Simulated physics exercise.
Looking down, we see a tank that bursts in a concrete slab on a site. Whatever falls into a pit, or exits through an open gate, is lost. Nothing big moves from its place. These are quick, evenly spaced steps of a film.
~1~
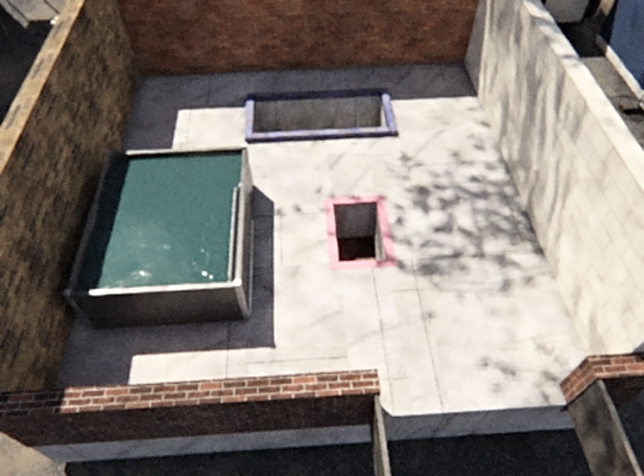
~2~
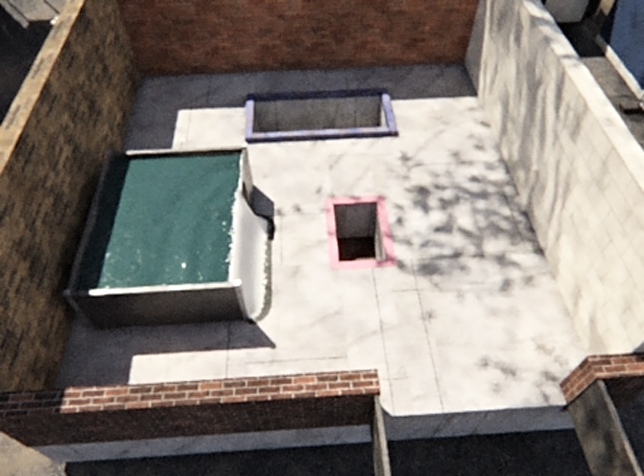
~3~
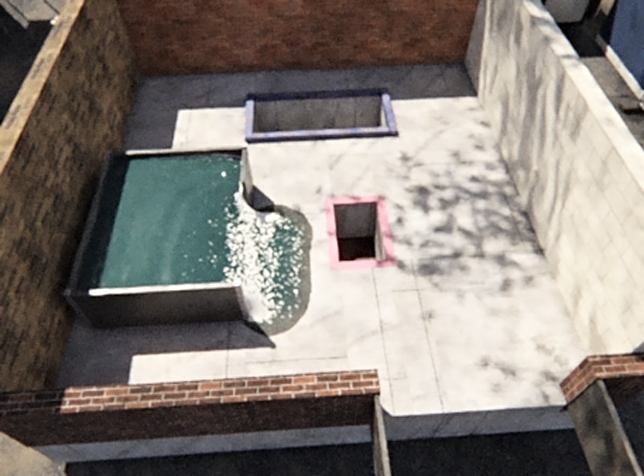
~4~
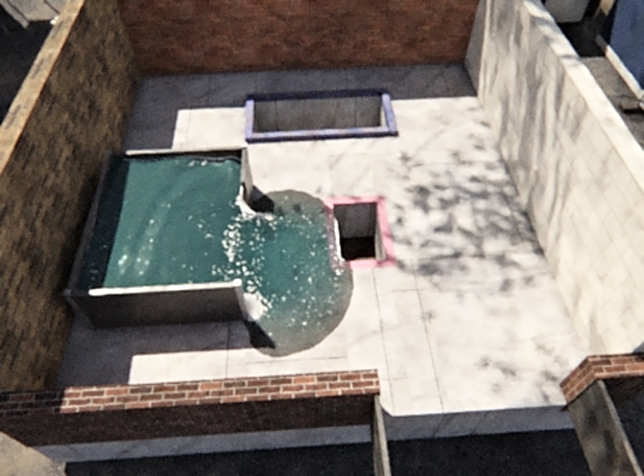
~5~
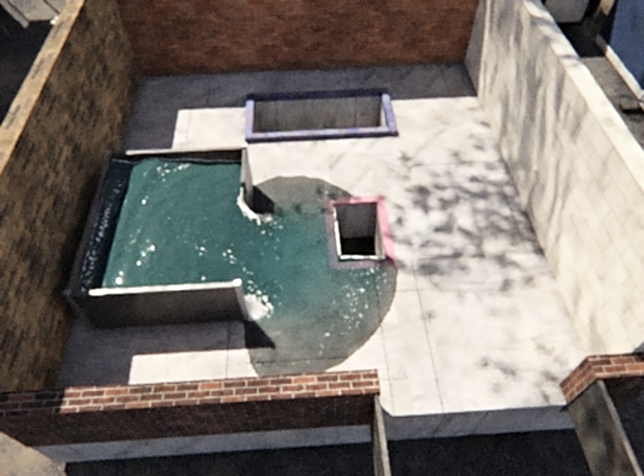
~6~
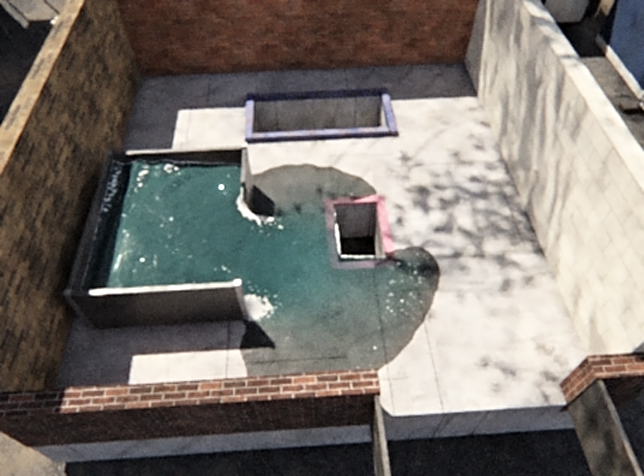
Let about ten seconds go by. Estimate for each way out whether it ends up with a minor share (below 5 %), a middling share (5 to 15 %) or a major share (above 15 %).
One by one: The gate lands in the top band - past fifteen per cent; the blue pit lands in the bottom band - below five per cent; the pink pit lands in the top band - past fifteen per cent.
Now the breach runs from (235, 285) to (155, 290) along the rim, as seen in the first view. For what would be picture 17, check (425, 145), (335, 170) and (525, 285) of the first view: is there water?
Listed in order, they come out without a puddle, without a puddle and sitting in a pool.
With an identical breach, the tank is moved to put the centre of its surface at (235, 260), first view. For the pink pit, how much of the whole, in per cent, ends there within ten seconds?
Within ten seconds, 8 percent of the total ends up in the pink pit.
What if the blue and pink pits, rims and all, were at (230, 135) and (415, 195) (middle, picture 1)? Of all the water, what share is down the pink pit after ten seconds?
Pink: 25 %.
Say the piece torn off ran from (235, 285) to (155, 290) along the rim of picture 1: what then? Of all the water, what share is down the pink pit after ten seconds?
Pink: About 2 %.
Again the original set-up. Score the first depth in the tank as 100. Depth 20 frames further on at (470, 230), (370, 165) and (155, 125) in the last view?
I'd say around 4 per cent, then 2 per cent, then 0 per cent.
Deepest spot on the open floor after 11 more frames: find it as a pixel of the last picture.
Around (568, 337).
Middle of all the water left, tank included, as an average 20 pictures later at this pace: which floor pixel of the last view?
Close to (307, 258).
A moment on, water covers 35 % of the floor; the gate 0 %, the blue pit 0 %, the pink pit 11 %.
Next, water covers 35 % of the floor; the gate 4 %, the blue pit 0 %, the pink pit 19 %.
Then, water covers 40 % of the floor; the gate 12 %, the blue pit 0 %, the pink pit 26 %.
Later, water covers 55 % of the floor; the gate 20 %, the blue pit 0 %, the pink pit 33 %.
In the end, water covers 75 % of the floor; the gate 25 %, the blue pit 0 %, the pink pit 38 %.
